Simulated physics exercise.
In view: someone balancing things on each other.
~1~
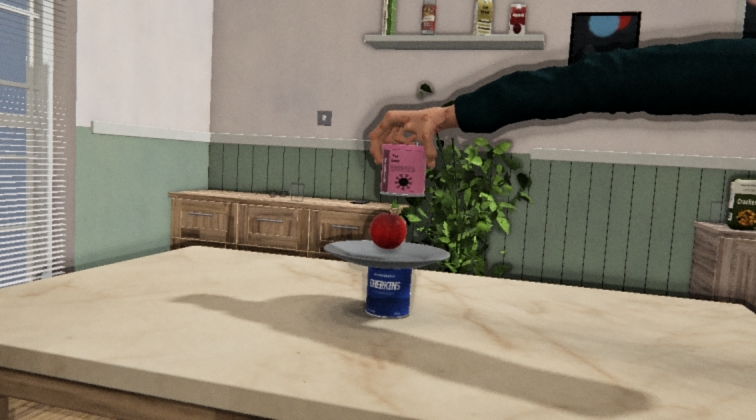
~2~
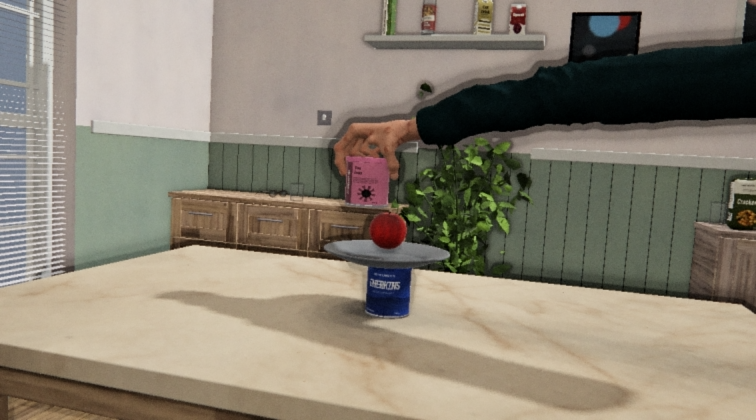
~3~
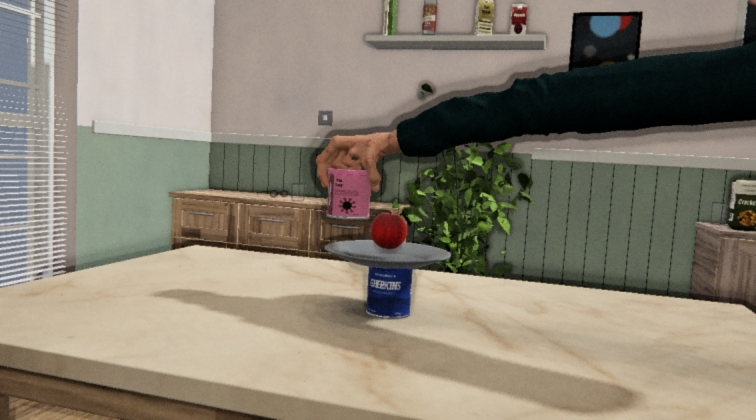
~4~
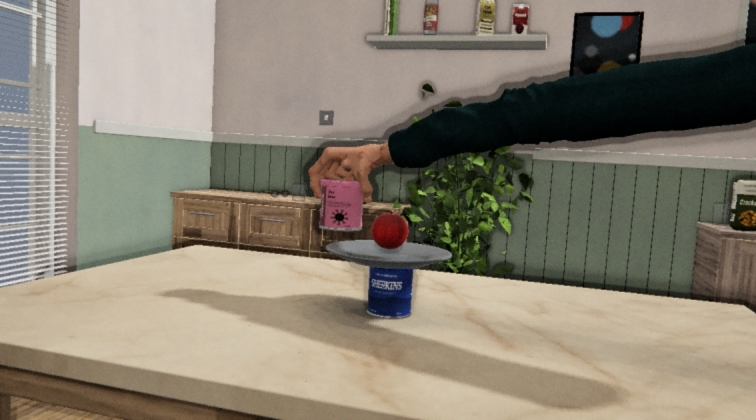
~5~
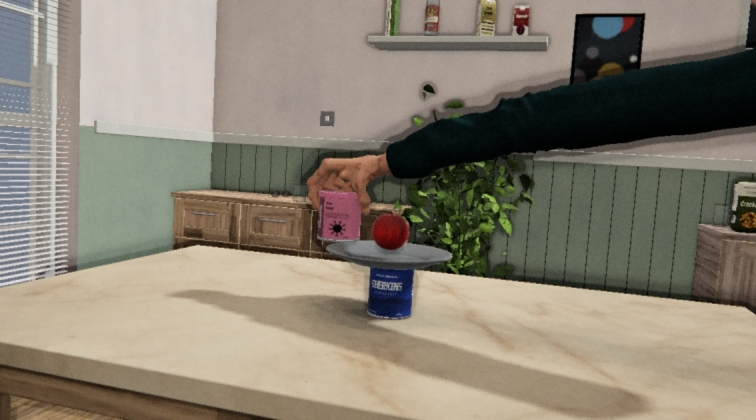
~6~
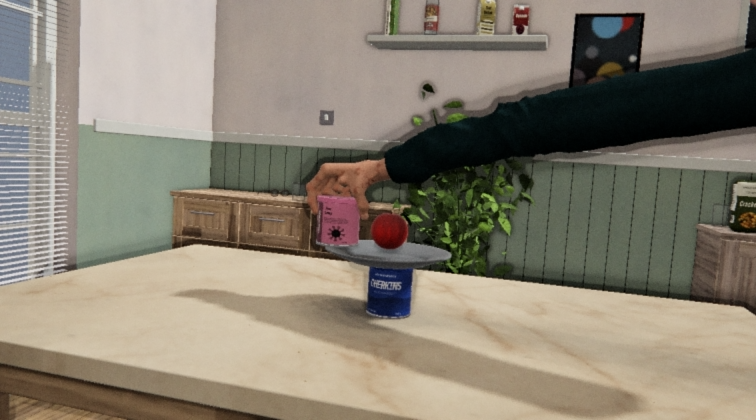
Hand moving a pink box left and lowering it onto the left edge of a grey plate beside a red apple, still gripping it.
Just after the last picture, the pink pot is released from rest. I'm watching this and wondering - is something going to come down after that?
No, it all holds.
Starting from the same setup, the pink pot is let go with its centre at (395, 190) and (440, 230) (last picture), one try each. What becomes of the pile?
It caves in in the first case and survives in the second case.
Then, 0.30 s after the last picture, nothing has stirred.
Then, 0.90 s after the last picture, pink pot resting near (338, 221).
At rest, all 4 in place. Seen from the same camera at the end, pink pot near (338, 221). The pile keeps its balance.
